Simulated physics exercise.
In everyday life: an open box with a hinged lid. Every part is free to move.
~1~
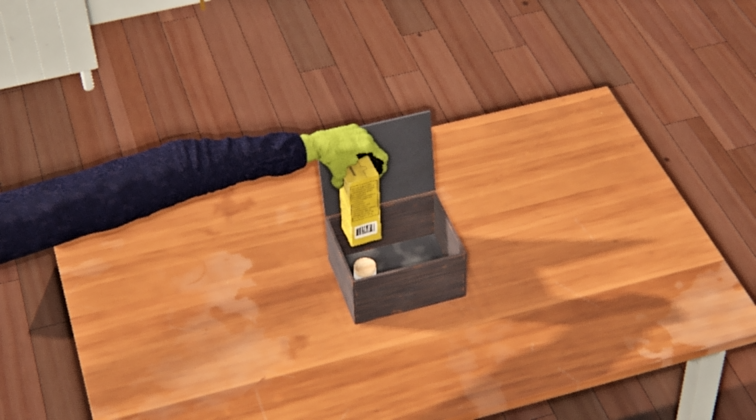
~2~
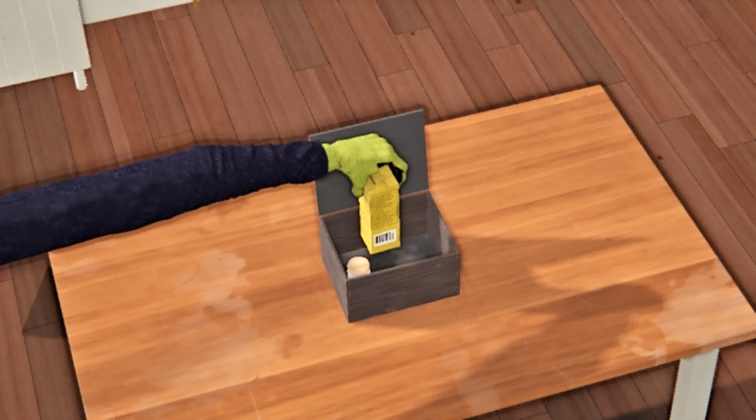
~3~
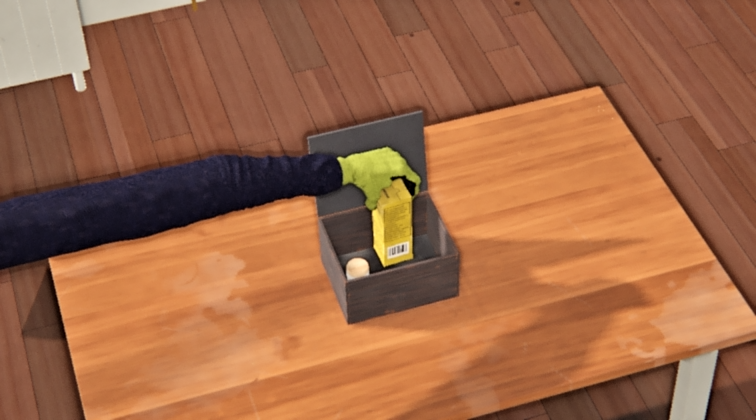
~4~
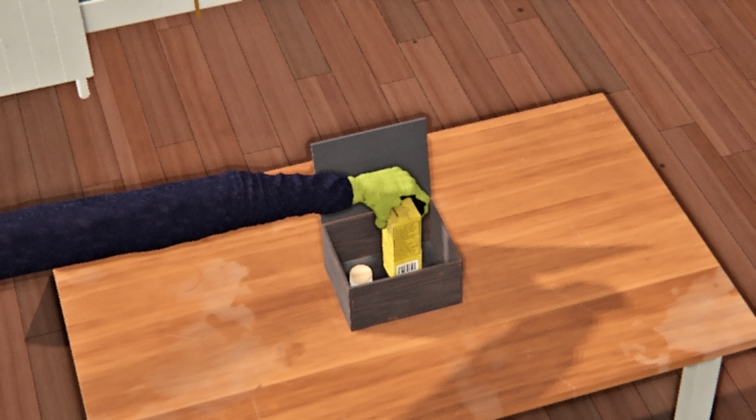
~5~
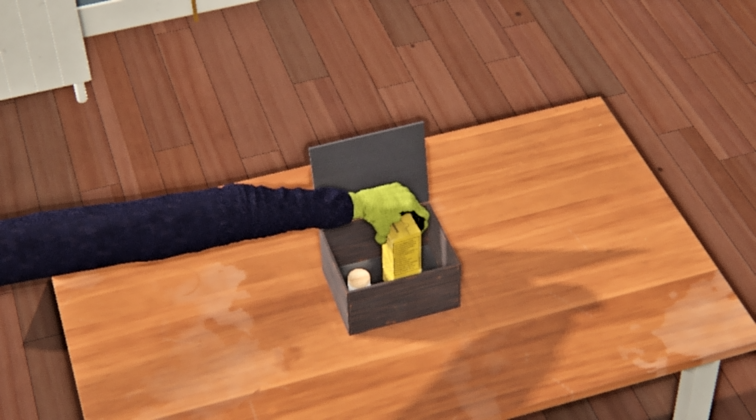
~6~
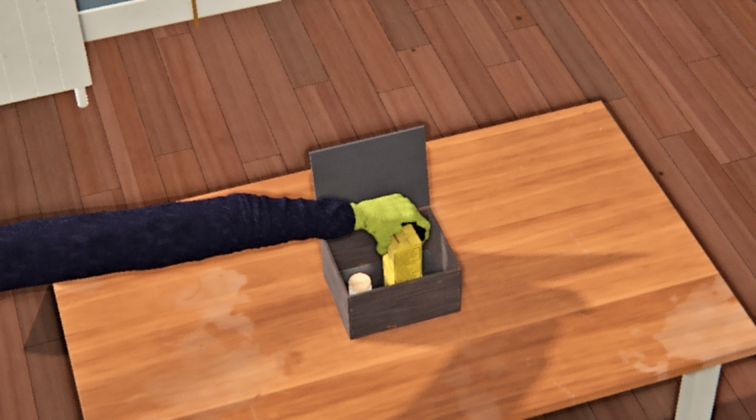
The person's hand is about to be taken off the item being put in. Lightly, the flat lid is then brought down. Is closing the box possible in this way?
Seems the lid is blocked.
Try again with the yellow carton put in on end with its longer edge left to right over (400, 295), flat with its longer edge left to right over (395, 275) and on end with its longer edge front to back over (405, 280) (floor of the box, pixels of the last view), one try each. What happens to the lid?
Open, Closed, Open.
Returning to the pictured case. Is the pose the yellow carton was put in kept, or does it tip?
Result: It remains as it was set.
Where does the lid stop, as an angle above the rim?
Roughly 30°.
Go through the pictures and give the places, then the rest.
Coming down; yellow carton (360, 202), in the first picture.
Coming down; yellow carton (379, 210), in the second picture.
Coming down; yellow carton (392, 223), in the third picture.
Coming down; yellow carton (402, 241), in the fourth picture.
Coming down; yellow carton (402, 256), in the fifth picture.
In place under the hand; yellow carton (403, 267), in the sixth picture.
Then, 1.10 s on from there, lid starting down.
Then, 1.50 s on from there, lid 66° above the rim.
Then, 1.90 s on from there, lid 40° above the rim.
In the end, lid 32° above the rim; both unmoved. At the end, from the last picture's camera, yellow carton near (403, 267).
